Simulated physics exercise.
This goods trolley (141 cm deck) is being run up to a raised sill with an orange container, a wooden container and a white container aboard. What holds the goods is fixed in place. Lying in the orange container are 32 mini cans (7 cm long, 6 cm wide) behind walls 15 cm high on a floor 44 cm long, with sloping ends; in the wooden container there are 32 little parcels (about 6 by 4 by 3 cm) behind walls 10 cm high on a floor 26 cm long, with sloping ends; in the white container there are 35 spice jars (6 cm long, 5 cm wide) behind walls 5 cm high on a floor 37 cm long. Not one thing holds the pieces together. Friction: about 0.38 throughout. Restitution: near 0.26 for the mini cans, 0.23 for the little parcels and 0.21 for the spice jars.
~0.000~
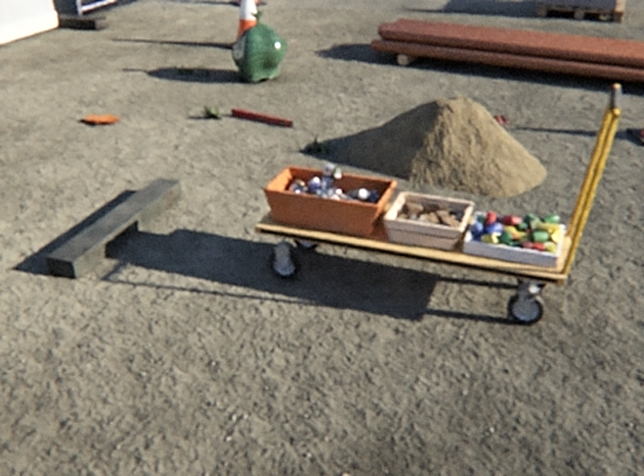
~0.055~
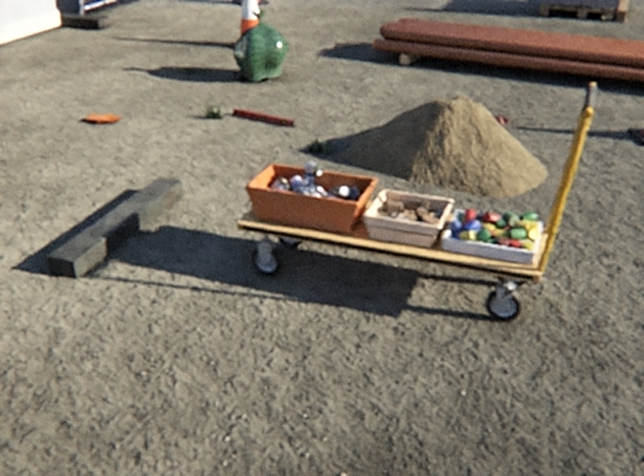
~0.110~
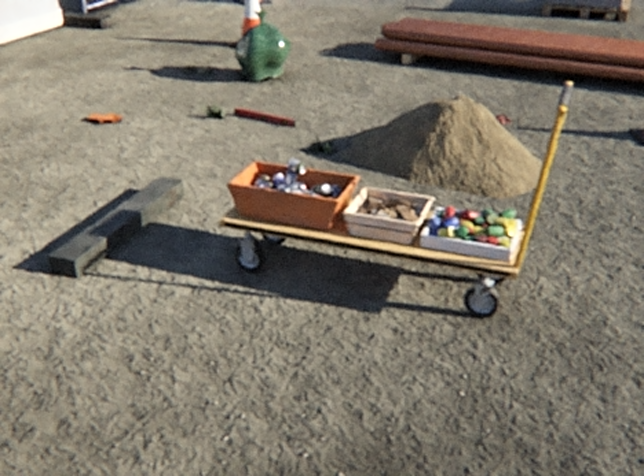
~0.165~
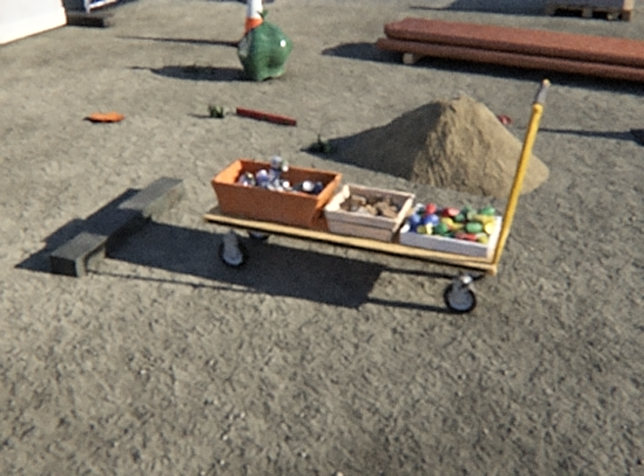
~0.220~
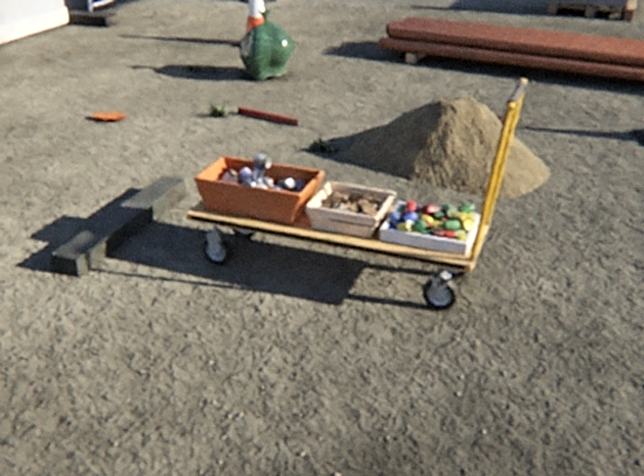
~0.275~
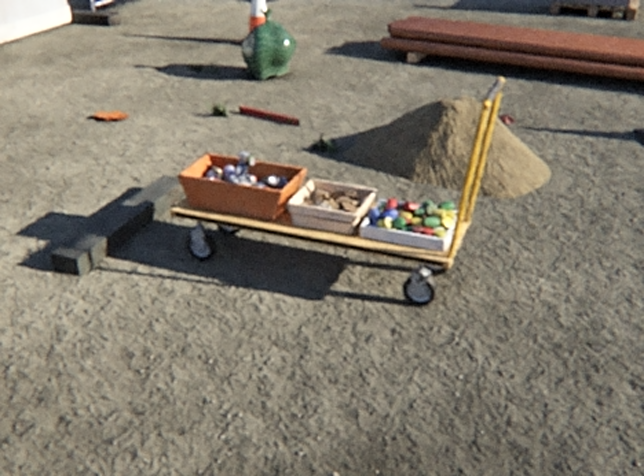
A goods trolley carrying an orange container, a wooden one and a white one, all filled with small items, rolled steadily leftward across gritty ground, drawing closer to a low dark sill.
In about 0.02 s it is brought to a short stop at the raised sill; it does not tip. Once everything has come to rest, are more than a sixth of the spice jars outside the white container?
No - most likely the spillage is lower than a sixth of the load.
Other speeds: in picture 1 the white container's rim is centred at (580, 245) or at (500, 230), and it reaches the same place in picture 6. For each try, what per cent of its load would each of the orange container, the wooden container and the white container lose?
Try by try, the orange container would lose 10 then 0 per cent, the wooden container 10 then 0 per cent, and the white container 20 then 10 per cent.
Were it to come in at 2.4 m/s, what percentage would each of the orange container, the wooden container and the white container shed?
In that case the orange container sheds 10 per cent of its load, the wooden container 0 per cent, and the white container 20 per cent.
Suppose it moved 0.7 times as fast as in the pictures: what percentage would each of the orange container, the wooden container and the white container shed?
Then the orange container sheds 0 per cent, the wooden container 0 per cent, and the white container 0 per cent.
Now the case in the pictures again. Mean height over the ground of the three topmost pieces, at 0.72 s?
Around 50 centimetres.
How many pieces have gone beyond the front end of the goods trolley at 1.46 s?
About 1.
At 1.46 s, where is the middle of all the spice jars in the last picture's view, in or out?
Middle approx. (321, 205).
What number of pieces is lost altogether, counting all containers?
I'd put it near 4.
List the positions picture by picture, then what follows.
In the first frame (each is followed by its nearest rim corner in this view; the camera moves round a little), white container, (556, 255); orange container, (377, 206); 87 cm short of the stop; none out.
The second frame shows white container, (532, 252); orange container, (357, 203); 78 cm short of the stop.
The third frame shows white container, (509, 249); orange container, (337, 200); 68 cm short of the stop.
The fourth frame shows white container, (487, 246); orange container, (318, 197); 59 cm short of the stop.
The fifth frame shows white container, (465, 243); orange container, (299, 194); 50 cm short of the stop.
The sixth frame shows white container, (443, 239); orange container, (281, 191); 40 cm short of the stop; none out.
After 0.50 s, contact.
After 0.60 s, orange container 32 in, 0 out, wooden container 32 in, 0 out and white container 35 in, 0 out.
After 0.72 s, orange container 31 in, 1 out, wooden container 32 in, 0 out and white container 32 in, 3 out.
After 0.95 s, orange container 31 in, 1 out, wooden container 32 in, 0 out and white container 32 in, 3 out.
When it is over (at 1.46 s), orange container 31 in, 1 out, wooden container 32 in, 0 out and white container 32 in, 3 out. Asked share, 3 of 35, 9 per cent.
